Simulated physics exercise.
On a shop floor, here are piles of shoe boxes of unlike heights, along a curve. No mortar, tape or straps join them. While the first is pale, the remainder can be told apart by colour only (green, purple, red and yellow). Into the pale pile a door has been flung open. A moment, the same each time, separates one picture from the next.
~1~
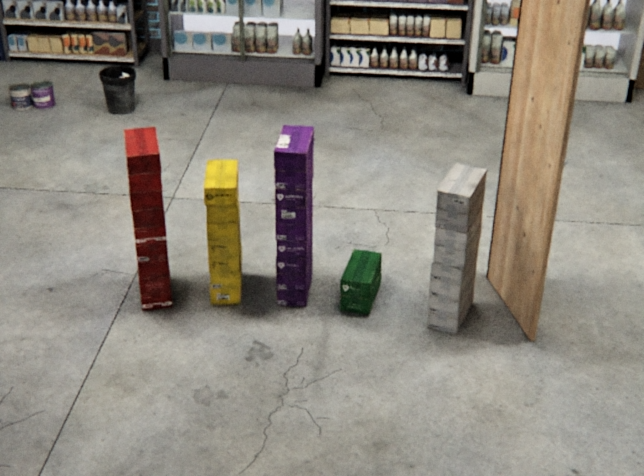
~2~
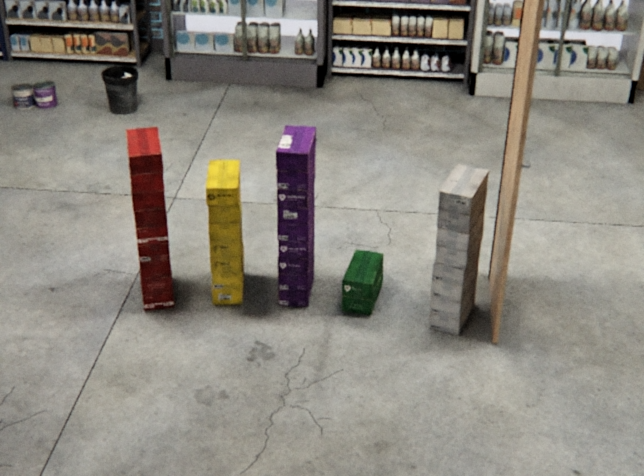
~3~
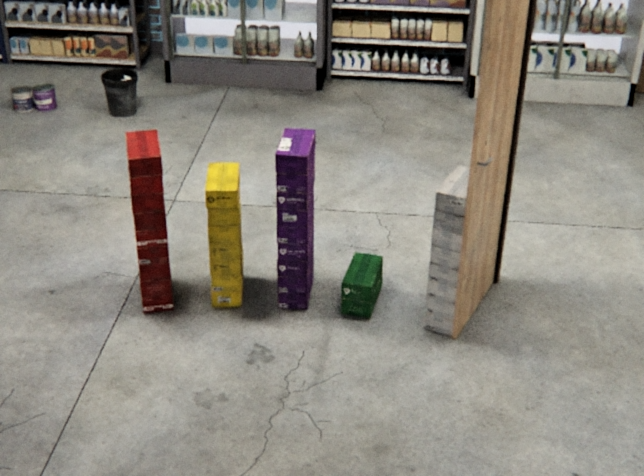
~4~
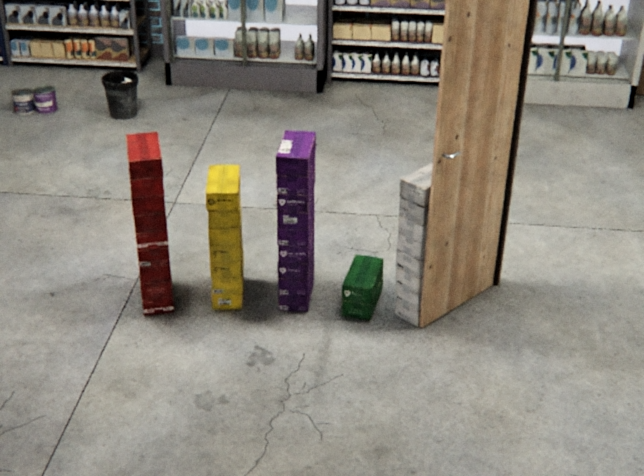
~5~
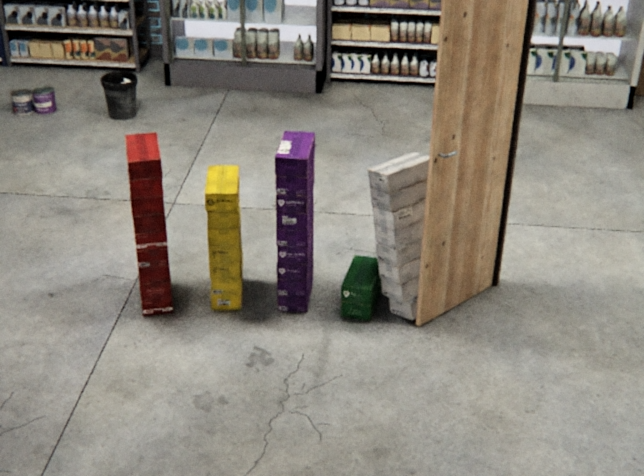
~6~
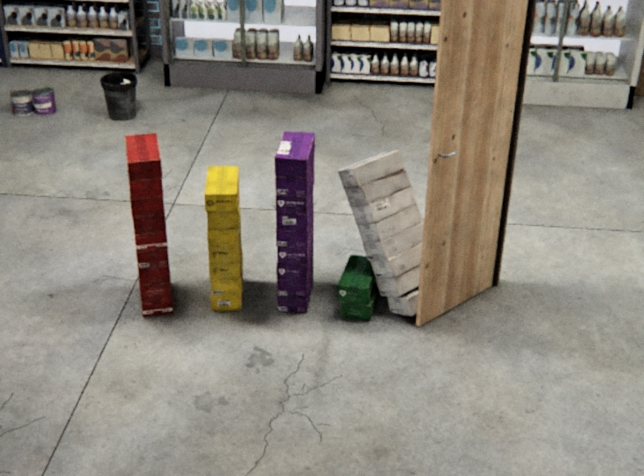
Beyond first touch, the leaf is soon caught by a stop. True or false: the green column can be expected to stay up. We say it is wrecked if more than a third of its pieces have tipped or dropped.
True.
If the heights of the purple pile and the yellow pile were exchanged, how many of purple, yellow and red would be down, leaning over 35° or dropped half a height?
By colour, purple 0, yellow 0, red 0.
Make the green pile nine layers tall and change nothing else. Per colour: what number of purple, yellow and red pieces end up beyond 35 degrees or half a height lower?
I'd count purple 8, yellow 7 and red 8.
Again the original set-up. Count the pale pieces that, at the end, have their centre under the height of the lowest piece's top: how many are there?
The pale count is 6.
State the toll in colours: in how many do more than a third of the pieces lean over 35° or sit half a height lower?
Toll: 0.
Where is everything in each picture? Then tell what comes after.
In the first picture (places mark the middle of the side facing us), door edge (582, 41) swinging in; top green box (362, 266); top red box (141, 141); the rest undisturbed.
Door edge (536, 43) swinging in; top green box (364, 266), in the second picture.
Door edge (486, 40) past square; top green box (363, 269), in the third picture.
Door edge (445, 33) past square; top green box (363, 271), in the fourth picture.
Door edge (441, 33) past square, top of the pale pile leaning a little; top green box (363, 271); the rest undisturbed, in the fifth picture.
Door edge (441, 33) past square, top of the pale pile leaning well over; top green box (359, 271) shifted a little; top red box (142, 147); one has shifted, in the sixth picture.
Soon after the last picture, 7 of the pale pile down; none of the 2 green boxes down (0 of 27 in all colours); top green box shifted half its height.
At rest, 7 of the pale pile down; none of the 2 green boxes down (0 of 27 in all colours); top green box shifted half its height; top yellow box unmoved. As the last picture would show them, middles, top green box near (355, 278), top yellow box near (222, 188).
